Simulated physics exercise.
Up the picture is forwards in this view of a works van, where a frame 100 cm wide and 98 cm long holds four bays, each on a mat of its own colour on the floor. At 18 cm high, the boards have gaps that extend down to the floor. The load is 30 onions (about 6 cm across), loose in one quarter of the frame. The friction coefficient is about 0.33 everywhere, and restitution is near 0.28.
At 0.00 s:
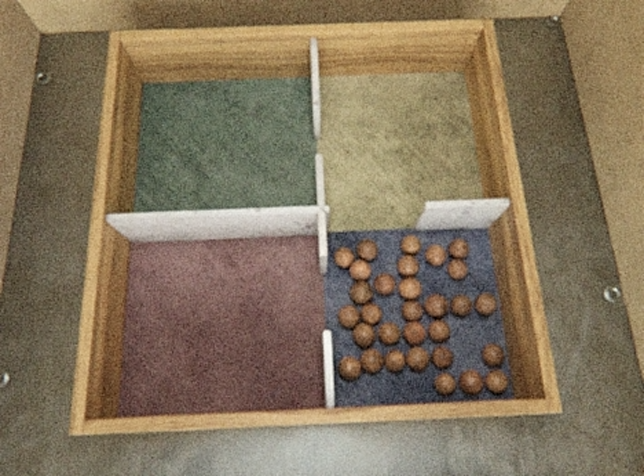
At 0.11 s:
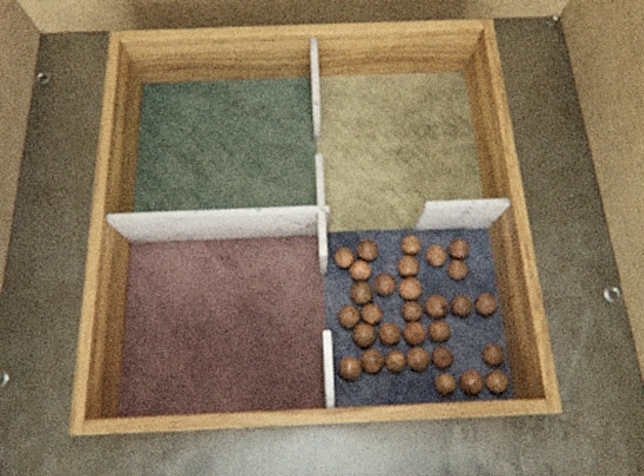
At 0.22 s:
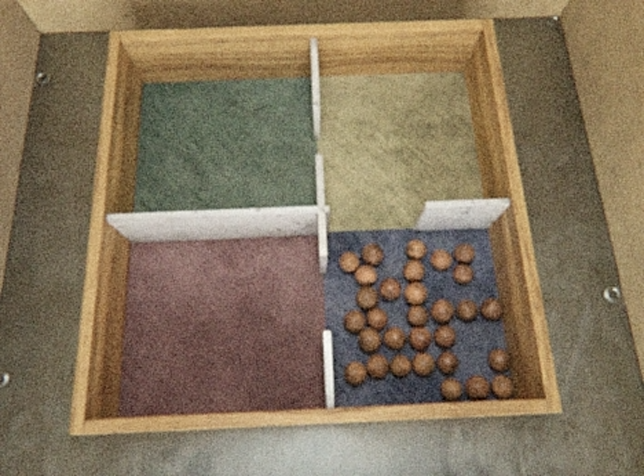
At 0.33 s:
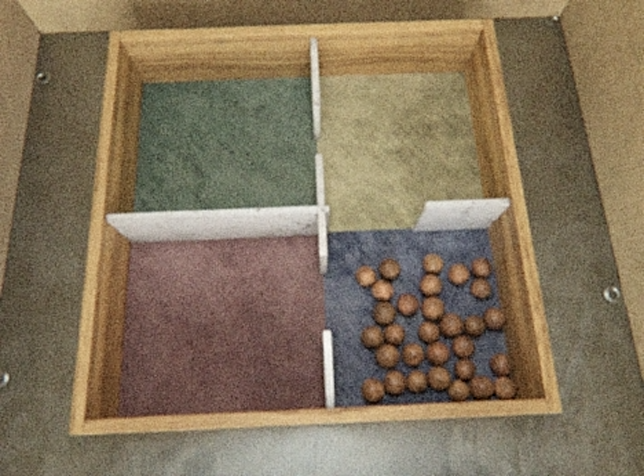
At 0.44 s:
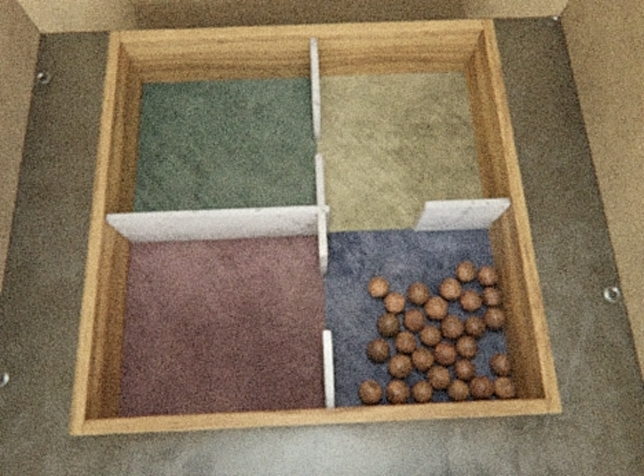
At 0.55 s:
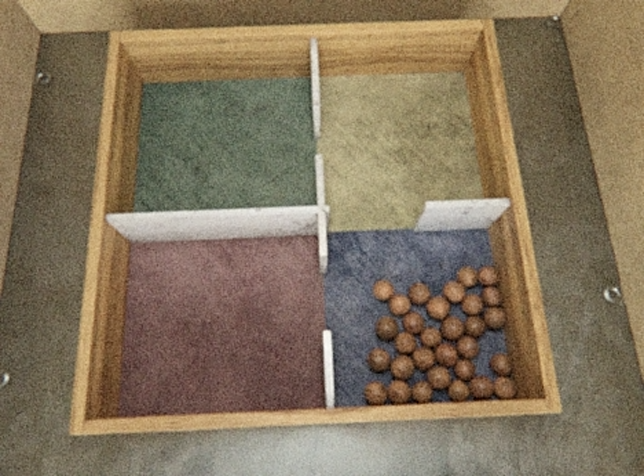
At first, small round brown balls sit loosely spread across the blue section of a wooden frame divided by white boards, while the green, yellow and red sections are empty. They barely shift, then roll right and toward the viewer, bunching in the blue section's near right corner, where movement becomes slight.
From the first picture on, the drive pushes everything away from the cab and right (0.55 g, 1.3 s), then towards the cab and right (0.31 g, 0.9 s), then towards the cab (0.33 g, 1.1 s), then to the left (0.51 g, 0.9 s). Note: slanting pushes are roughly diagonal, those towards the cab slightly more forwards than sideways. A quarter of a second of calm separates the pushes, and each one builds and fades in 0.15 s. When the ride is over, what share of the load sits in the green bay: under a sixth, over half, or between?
Under a sixth.
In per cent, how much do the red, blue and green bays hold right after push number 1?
By then: Red 0, blue 100, green 0 per cent.
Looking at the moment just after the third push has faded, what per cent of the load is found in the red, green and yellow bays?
At that point the shares are red 0, green 0 and yellow 30 per cent.
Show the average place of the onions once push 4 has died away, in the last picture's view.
Around (281, 231).
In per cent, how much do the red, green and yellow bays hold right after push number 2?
At that point the shares are red 0, green 0 and yellow 10 per cent.
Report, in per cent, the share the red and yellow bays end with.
Share of red: 40 in a hundred; share of yellow: 30 in a hundred.
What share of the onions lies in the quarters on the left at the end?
Near enough 50 per cent, I'd say.
After push 1 (1.54 s), 30 in the blue bay.
After push 2 (2.69 s), 26 in the blue bay and 4 in the yellow bay.
After push 3 (4.04 s), 20 in the blue bay and 10 in the yellow bay.
After push 4 (5.19 s), 10 in the red bay, 9 in the blue bay, 2 in the green bay and 9 in the yellow bay.
Final count (at 6.24 s), 12 in the red bay, 7 in the blue bay, 2 in the green bay and 9 in the yellow bay. Asked share, 2 of 30, 7 per cent.
